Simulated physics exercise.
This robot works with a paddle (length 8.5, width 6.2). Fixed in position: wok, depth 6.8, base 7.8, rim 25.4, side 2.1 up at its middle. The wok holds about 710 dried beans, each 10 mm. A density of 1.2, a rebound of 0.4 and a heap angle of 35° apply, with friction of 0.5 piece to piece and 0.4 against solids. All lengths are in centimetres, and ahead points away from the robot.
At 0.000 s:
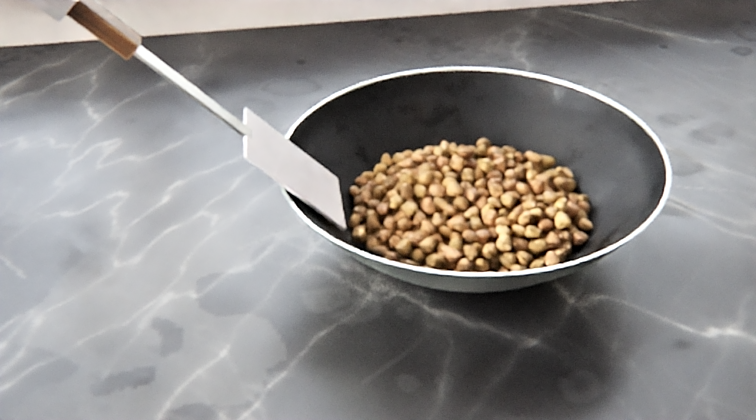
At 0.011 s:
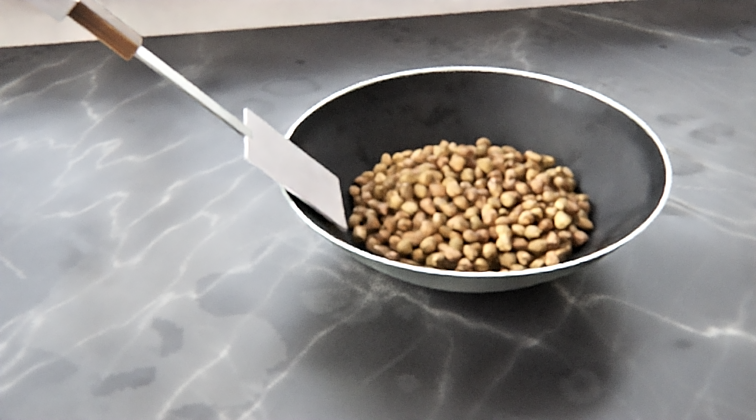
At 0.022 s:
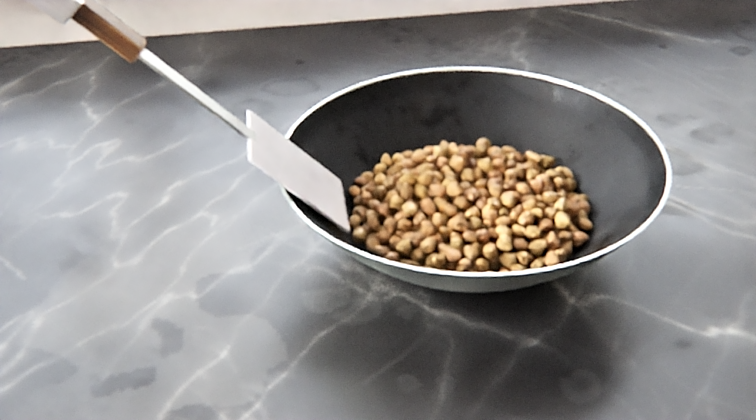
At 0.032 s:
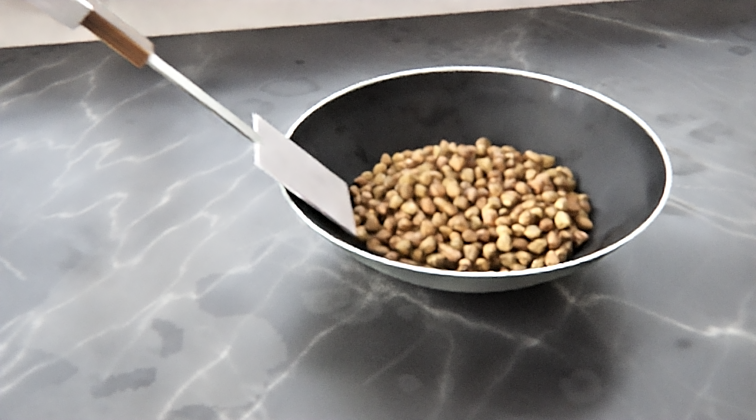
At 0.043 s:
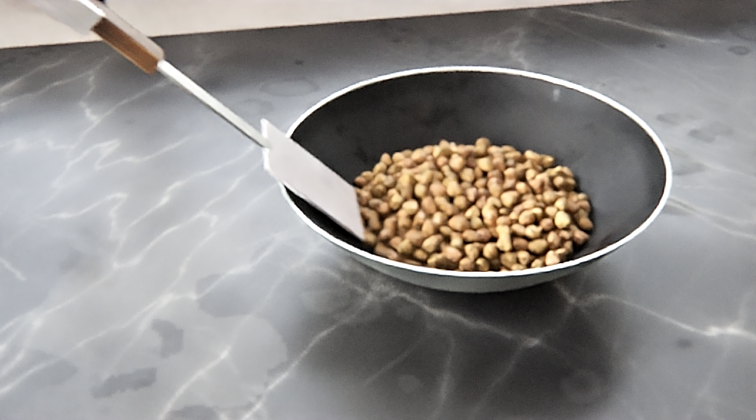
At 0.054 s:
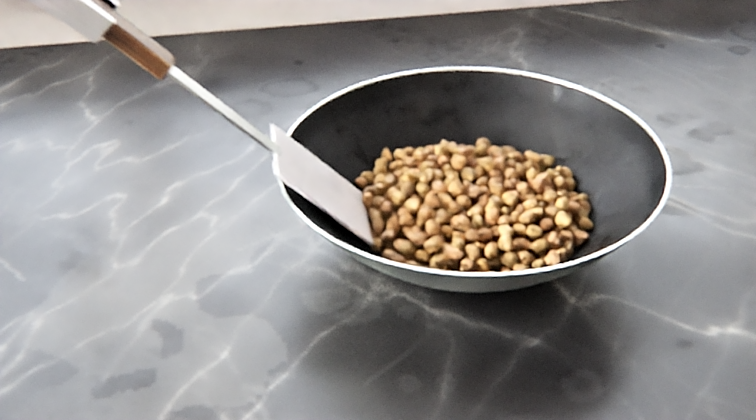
In this clip, a robot's flat metal paddle rests at the left edge of a dark wok holding a heap of brown beans, then slides slightly right and downward against the pile, which barely shifts.
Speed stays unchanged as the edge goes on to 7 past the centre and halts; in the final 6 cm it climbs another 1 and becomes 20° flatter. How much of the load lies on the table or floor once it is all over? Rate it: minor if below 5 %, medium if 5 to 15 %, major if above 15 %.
Rating: Medium.
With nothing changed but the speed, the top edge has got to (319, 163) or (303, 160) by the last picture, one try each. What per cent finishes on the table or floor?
That comes to some 35 and some 20 percent, in that order.
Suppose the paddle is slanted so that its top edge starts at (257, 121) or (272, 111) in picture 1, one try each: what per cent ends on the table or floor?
Close to 5 and 10 percent respectively.
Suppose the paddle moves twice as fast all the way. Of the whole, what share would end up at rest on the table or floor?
Near 20 %.
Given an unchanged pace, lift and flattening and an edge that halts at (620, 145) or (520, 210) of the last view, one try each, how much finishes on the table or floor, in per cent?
Respectively about 30 and 0 percent end on the table or floor.
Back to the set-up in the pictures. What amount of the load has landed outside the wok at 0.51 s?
Share at that moment: Roughly 6 %.
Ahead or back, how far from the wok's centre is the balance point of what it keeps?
Offset forward: Around 4.5 cm.
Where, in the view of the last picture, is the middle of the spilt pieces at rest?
At about (691, 211) in the last picture.
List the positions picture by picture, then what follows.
Paddle top edge at (245, 132), sloping 47°; upper third of the load around (468, 195), from x 355 to 585, top at y 145; 710 in the wok, in the first picture.
Paddle top edge at (246, 132), sloping 47°; upper third of the load around (468, 195), from x 355 to 585, top at y 145, in the second picture.
Paddle top edge at (249, 134), sloping 47°; upper third of the load around (468, 195), from x 355 to 585, top at y 145, in the third picture.
Paddle top edge at (256, 139), sloping 47°; upper third of the load around (469, 195), from x 355 to 585, top at y 145, in the fourth picture.
Paddle top edge at (265, 144), sloping 47°; upper third of the load around (468, 195), from x 360 to 585, top at y 145, in the fifth picture.
Paddle top edge at (274, 149), sloping 47°; upper third of the load around (469, 193), from x 360 to 585, top at y 145; 710 in the wok, in the sixth picture.
After 0.16 s, sloping 47°, highest piece 6 above the table; 710 in the wok.
After 0.26 s, sloping 39°, highest piece 8 above the table; 710 in the wok.
After 0.51 s, sloping 27°, highest piece 8 above the table; 660 in the wok, 44 on the table or floor, 6 on the blade or in flight.
After 1.56 s, sloping 27°, highest piece 8 above the table; 659 in the wok, 51 on the table or floor.
At rest, 659 in the wok, 51 on the table or floor. That is 7 % on the table or floor.
